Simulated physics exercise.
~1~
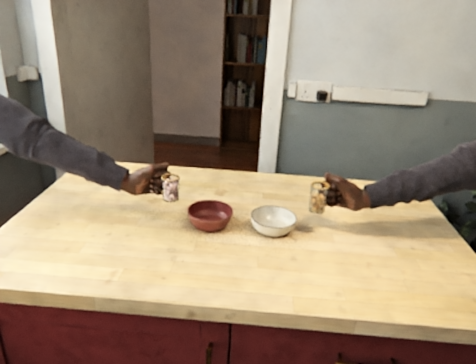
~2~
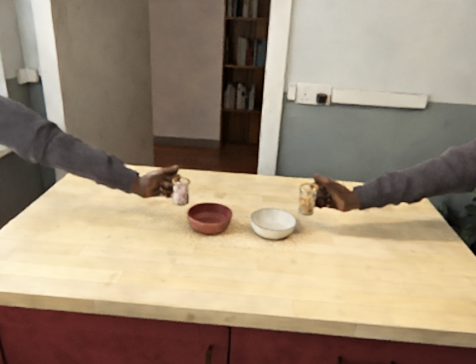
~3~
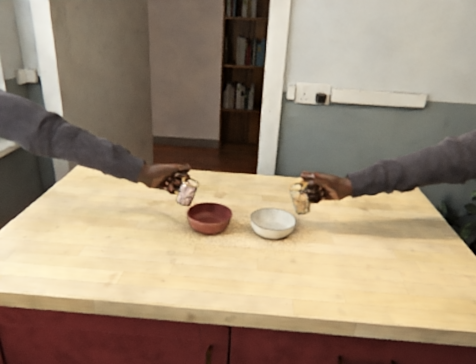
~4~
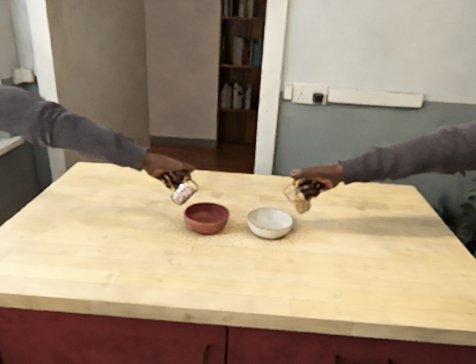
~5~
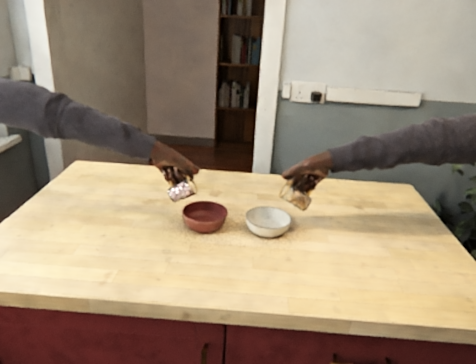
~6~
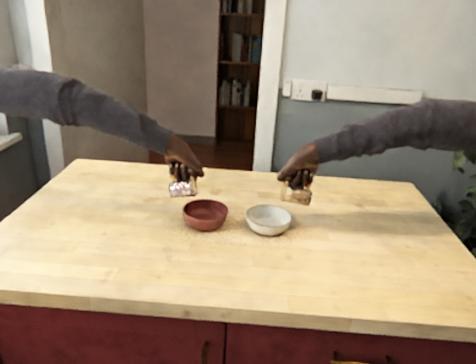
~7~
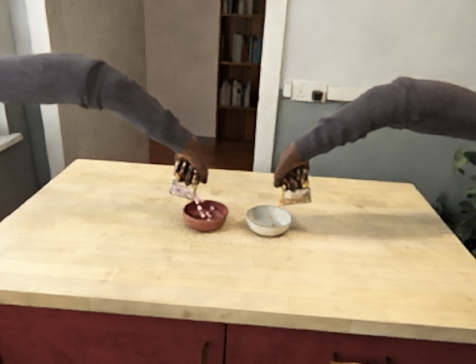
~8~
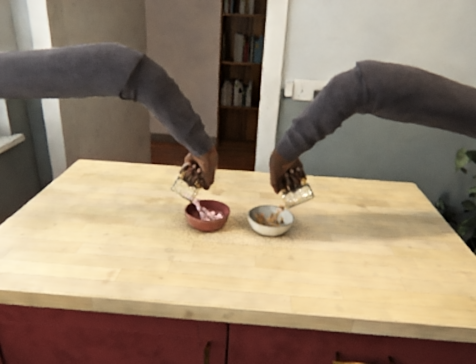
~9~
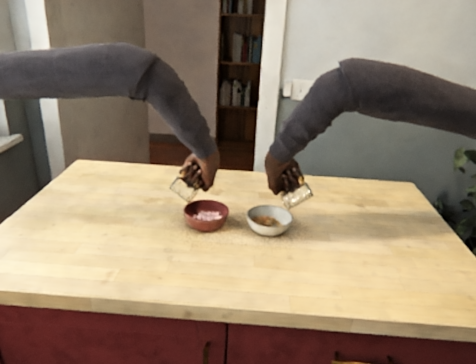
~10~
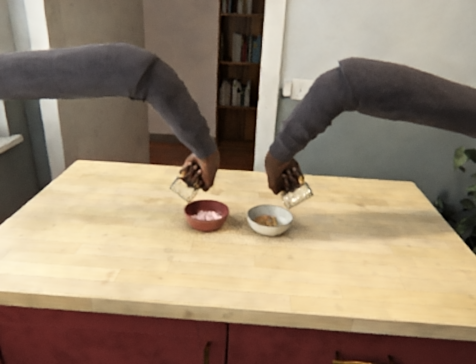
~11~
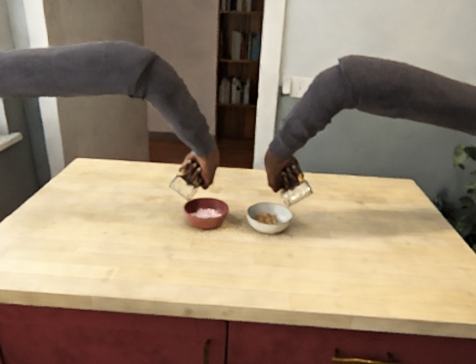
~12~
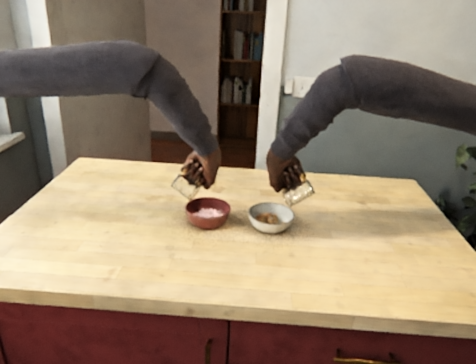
Two arms in dark grey sleeves reach in from the left and right over a pale wooden table with dark red drawers, seen from the front and slightly above, with a doorway and bookshelf behind. Each hand holds a small clear cup of little pieces, pinkish-white on the left and tan on the right, near a red bowl and a white bowl. The hands move inward and tilt the cups onto their sides. The pieces then tumble out, left into the red bowl and right into the white one. Finally both cups hang tipped and empty, with everything resting in the bowls and nothing spilled.
